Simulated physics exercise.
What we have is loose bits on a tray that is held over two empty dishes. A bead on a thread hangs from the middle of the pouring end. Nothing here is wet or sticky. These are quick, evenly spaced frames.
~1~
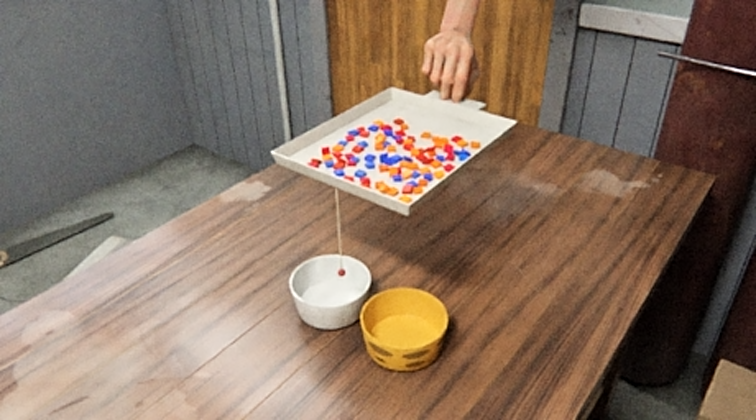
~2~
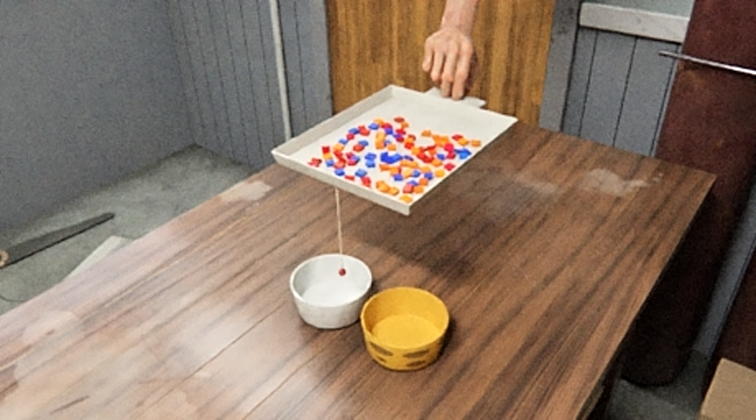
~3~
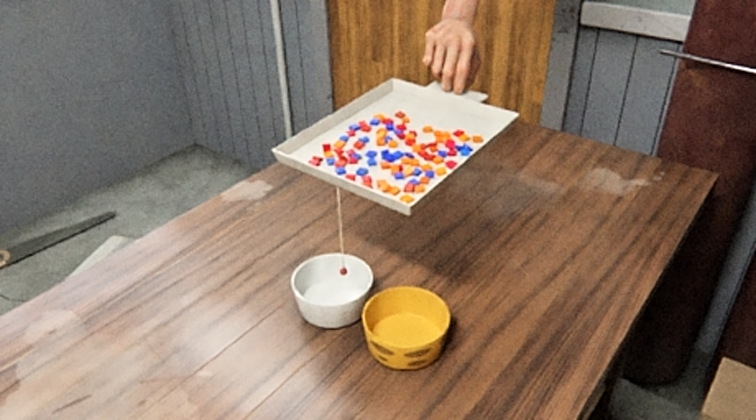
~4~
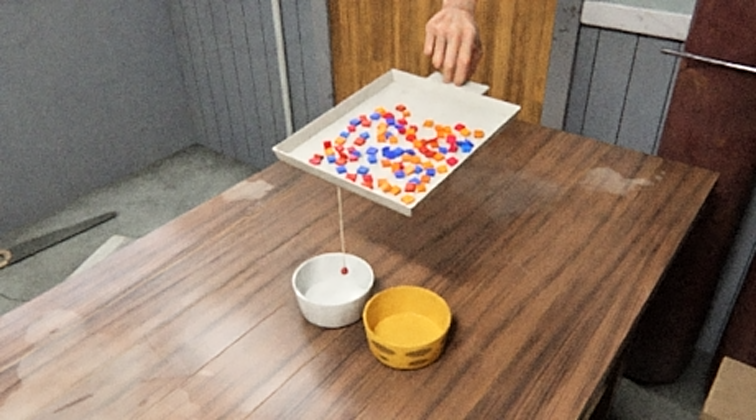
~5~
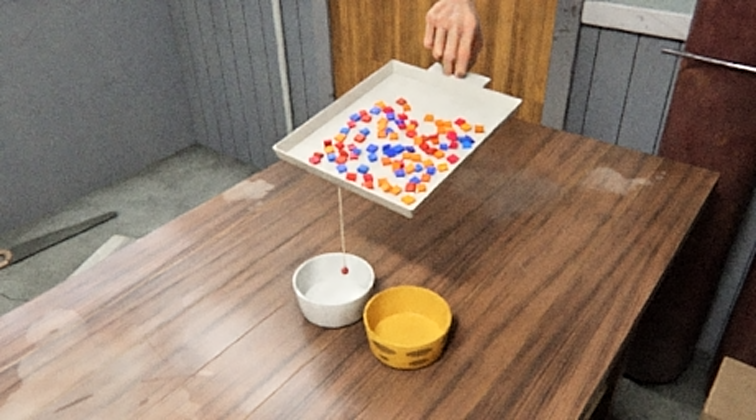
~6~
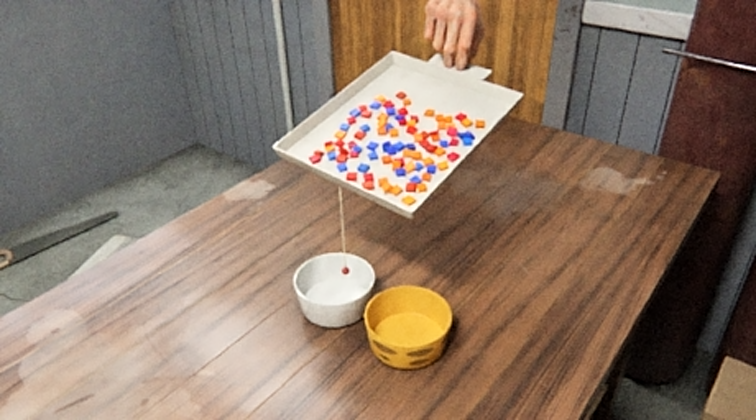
On a wooden table, a white dish and a yellow dish sit empty beneath a pale tray of red, blue and orange mosaic tiles, a bead hanging from its pouring end. The hand gripping the far end gradually raises it, and the pouring end tips slightly toward its right corner.
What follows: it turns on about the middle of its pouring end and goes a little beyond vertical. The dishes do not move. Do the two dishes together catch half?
Caught overall: More than half.
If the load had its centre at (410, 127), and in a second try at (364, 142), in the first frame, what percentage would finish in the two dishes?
First some 80, then 70 per cent.
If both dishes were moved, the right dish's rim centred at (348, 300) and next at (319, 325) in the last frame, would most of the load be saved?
The first try: Less than half. The second: Under half.
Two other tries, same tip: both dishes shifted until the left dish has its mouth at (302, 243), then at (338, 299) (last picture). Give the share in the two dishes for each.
First some 0, then 60 per cent.
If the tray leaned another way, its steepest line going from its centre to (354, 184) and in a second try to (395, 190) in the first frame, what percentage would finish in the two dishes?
About 30 and 90 per cent.
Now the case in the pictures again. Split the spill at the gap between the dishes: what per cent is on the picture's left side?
Some 90 per cent.
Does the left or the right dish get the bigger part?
It is the right-hand dish.
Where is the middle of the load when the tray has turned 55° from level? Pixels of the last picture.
Close to (385, 168).
Soon, tray tipped steeply; all on the tray.
A while on, tray tipped right over; nearly all on the tray; a stray few in the right dish; a stray few outside both; a stray few in the air.
Towards the end, tray tipped past a quarter turn; about two thirds in the right dish; a small part in the left dish; about a quarter outside both.
Finally, tray tipped past a quarter turn; about two thirds in the right dish; a small part in the left dish; about a quarter outside both.
